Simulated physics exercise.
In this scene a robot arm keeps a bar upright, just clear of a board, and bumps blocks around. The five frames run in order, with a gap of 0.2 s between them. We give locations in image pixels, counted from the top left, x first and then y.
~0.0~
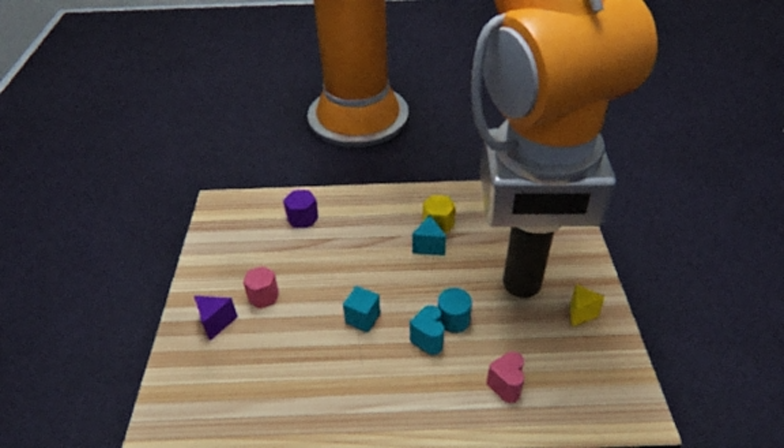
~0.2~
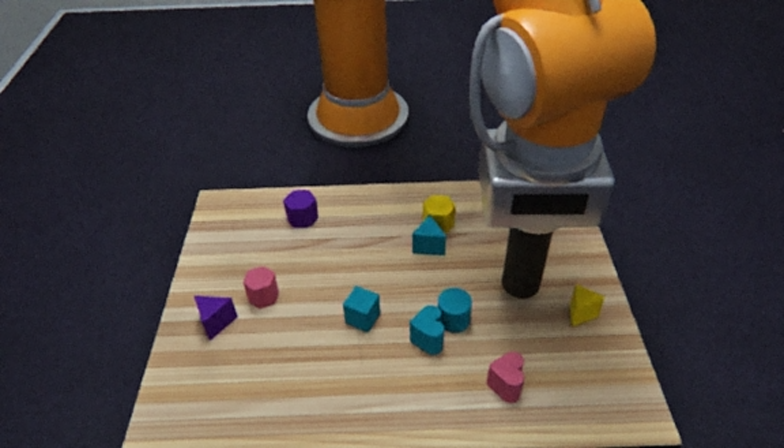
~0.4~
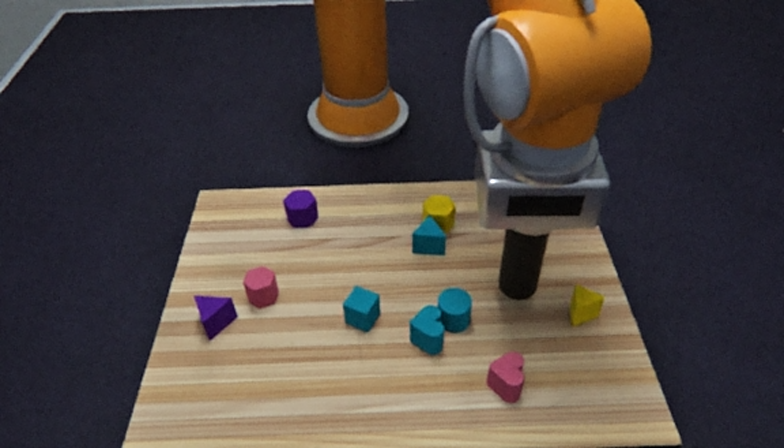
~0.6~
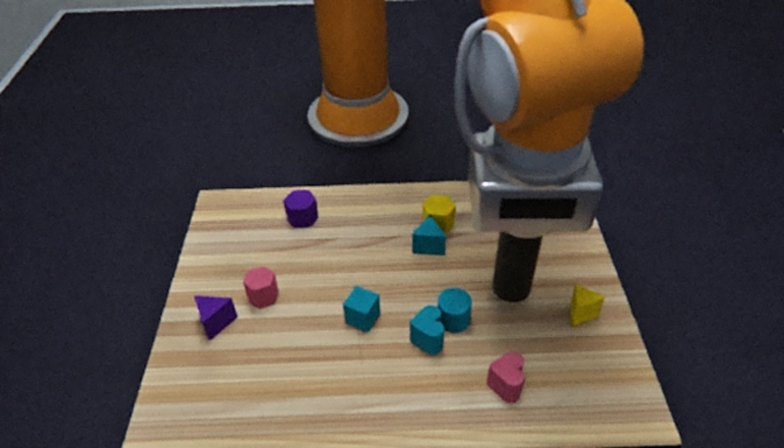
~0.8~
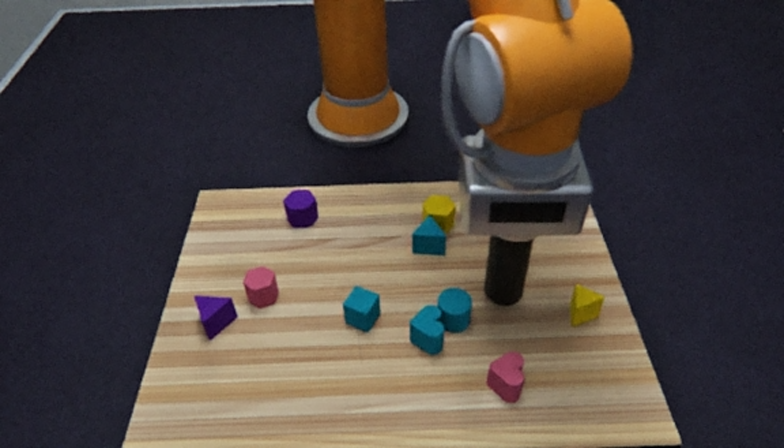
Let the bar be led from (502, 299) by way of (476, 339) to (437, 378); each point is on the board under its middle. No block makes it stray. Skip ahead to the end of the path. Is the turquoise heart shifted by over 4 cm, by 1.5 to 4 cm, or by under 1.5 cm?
It shifts by less than 1.5 cm.
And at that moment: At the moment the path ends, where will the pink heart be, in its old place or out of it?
That block stays.
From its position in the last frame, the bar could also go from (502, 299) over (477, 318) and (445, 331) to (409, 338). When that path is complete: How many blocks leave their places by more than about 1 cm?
Count: 3 or more.
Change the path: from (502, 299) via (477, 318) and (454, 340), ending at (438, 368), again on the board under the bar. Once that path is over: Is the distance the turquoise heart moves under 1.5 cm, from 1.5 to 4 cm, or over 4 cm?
My prediction: Between 1.5 and 4 cm.
On the path given first. One third of the way, bar at (487, 319); turquoise disc at (451, 302).
Two thirds of the way, bar at (464, 345); turquoise heart at (421, 320), turned 35° anticlockwise; turquoise disc at (443, 305).
At the end, bar at (438, 370); turquoise heart at (421, 320), turned 35° anticlockwise; turquoise disc at (443, 305); pink heart in place.
